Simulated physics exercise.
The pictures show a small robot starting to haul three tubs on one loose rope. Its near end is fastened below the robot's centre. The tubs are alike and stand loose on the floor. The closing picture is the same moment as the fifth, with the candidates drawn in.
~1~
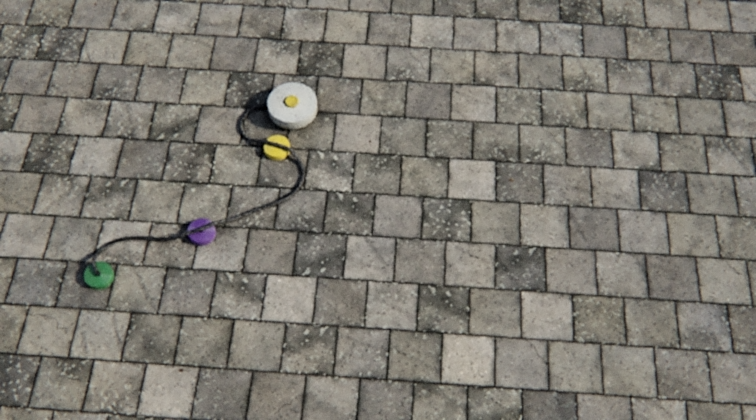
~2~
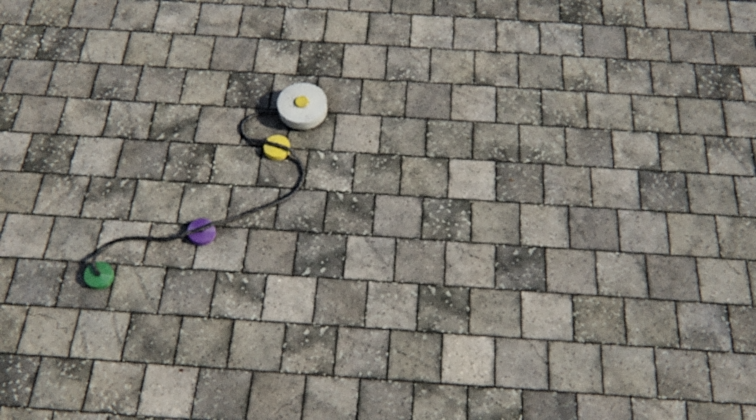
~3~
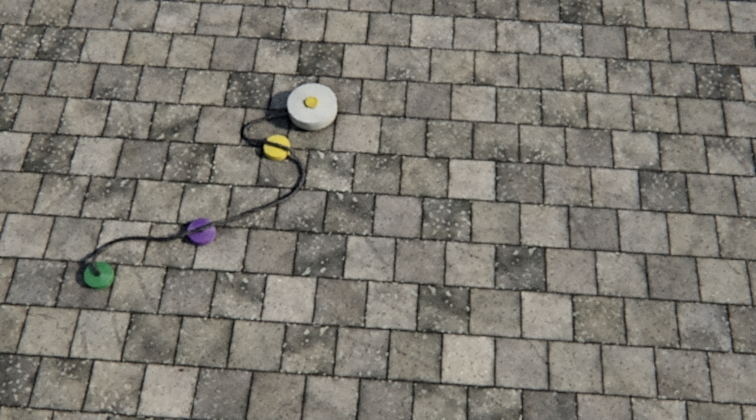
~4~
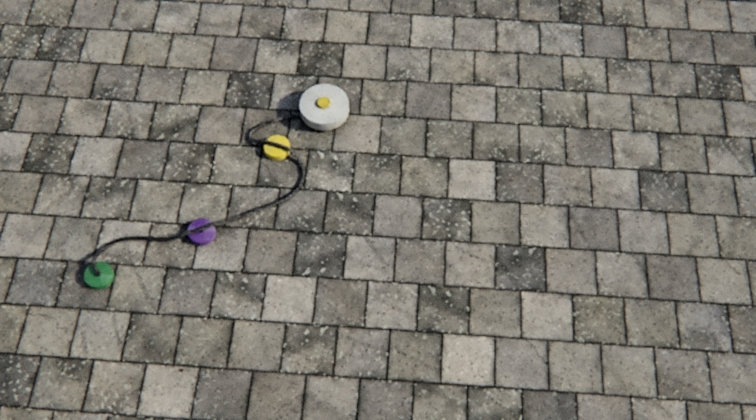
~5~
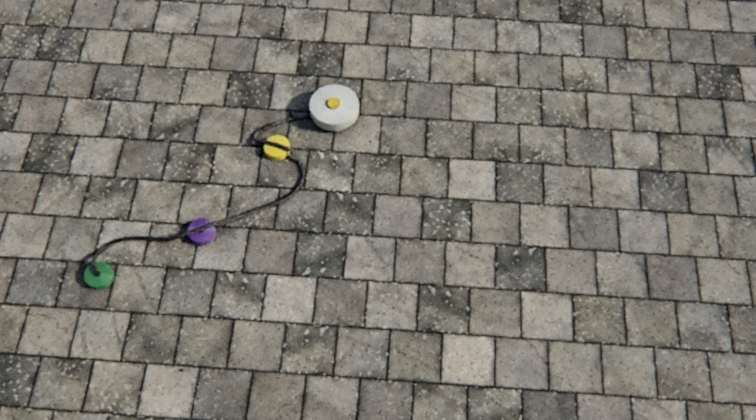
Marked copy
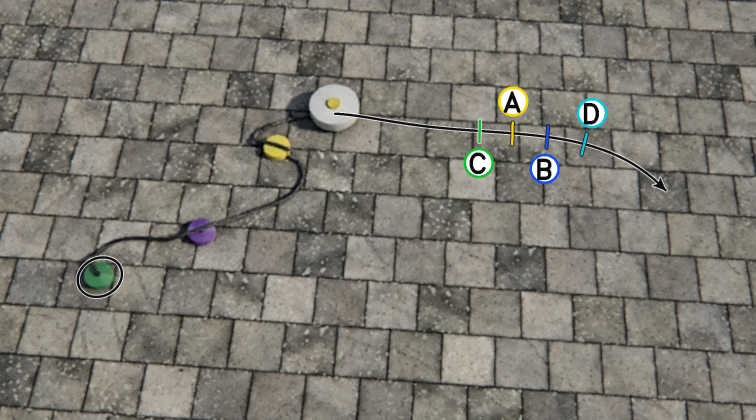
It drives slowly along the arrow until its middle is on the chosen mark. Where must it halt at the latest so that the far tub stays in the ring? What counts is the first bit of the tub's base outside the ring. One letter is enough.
It can go as far as C.
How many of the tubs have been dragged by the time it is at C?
Two.
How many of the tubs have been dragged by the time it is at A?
By then, three.
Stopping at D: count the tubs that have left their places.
Three.
On the copy, A at (512, 133); B at (547, 137); C at (480, 131); D at (584, 144); the ring at (100, 277); the route from (335, 114) via (504, 133) to (666, 191).
On C. First, robot (385, 115); green tub (99, 275); purple tub (202, 231); yellow tub (277, 147).
Then, robot (435, 122); green tub (99, 275); purple tub (202, 231); yellow tub (319, 139).
Finally, robot (481, 126); green tub (99, 275); purple tub (216, 220); yellow tub (366, 151); the ringed tub at the far end is still in its ring.
By contrast, A drags the last tub to (119, 266); B drags the last tub to (151, 252); D drags the last tub to (184, 239).
